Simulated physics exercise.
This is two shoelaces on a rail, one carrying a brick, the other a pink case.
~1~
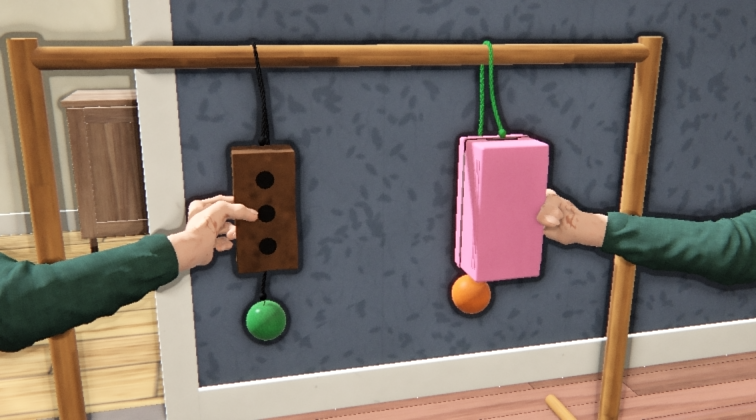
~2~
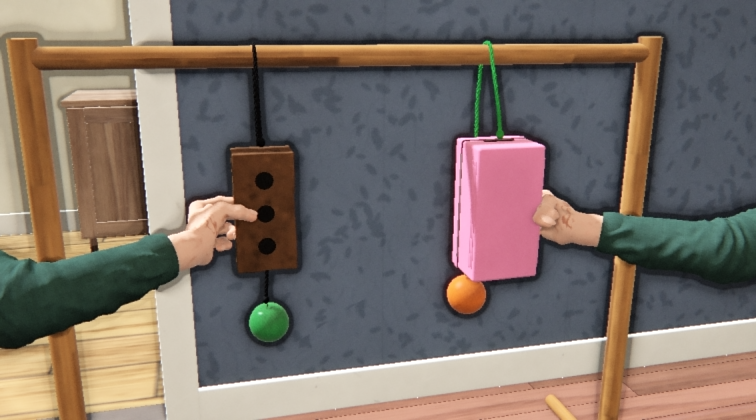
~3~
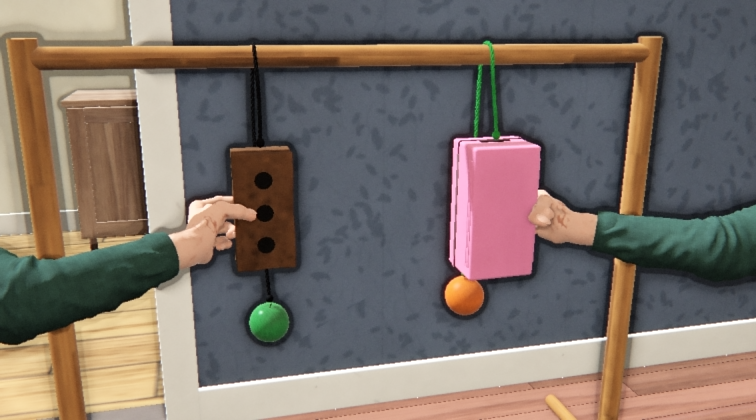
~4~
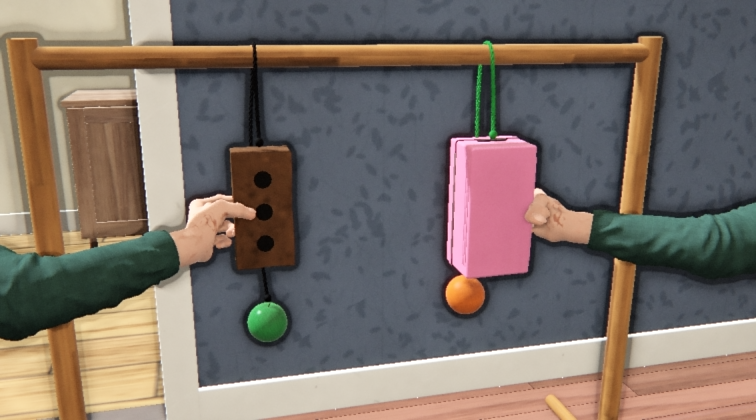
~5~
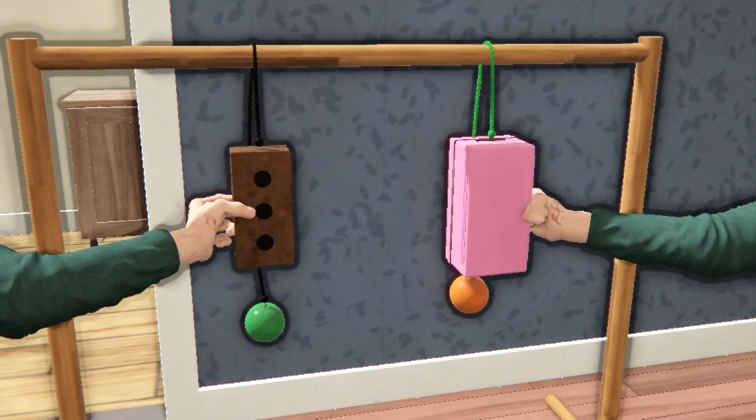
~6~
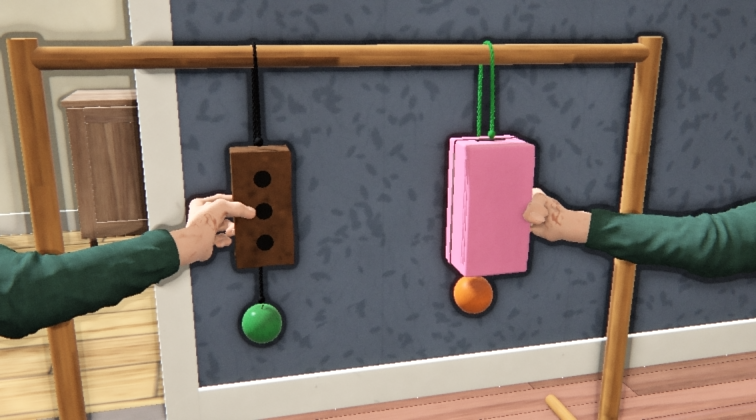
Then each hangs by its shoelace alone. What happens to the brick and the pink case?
As it turns out, the brick drops, the pink case pulls its rope through.
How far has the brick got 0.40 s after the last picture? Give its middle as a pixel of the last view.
At about (269, 370).
Then, 0.40 s on from there, brick dropping near (268, 370); pink case dropping near (478, 375).
Then, 0.76 s on from there, brick on the floor; pink case on the floor.
In the end, brick on the floor; pink case on the floor. The brick pulls its rope through and the pink case runs down to the floor.
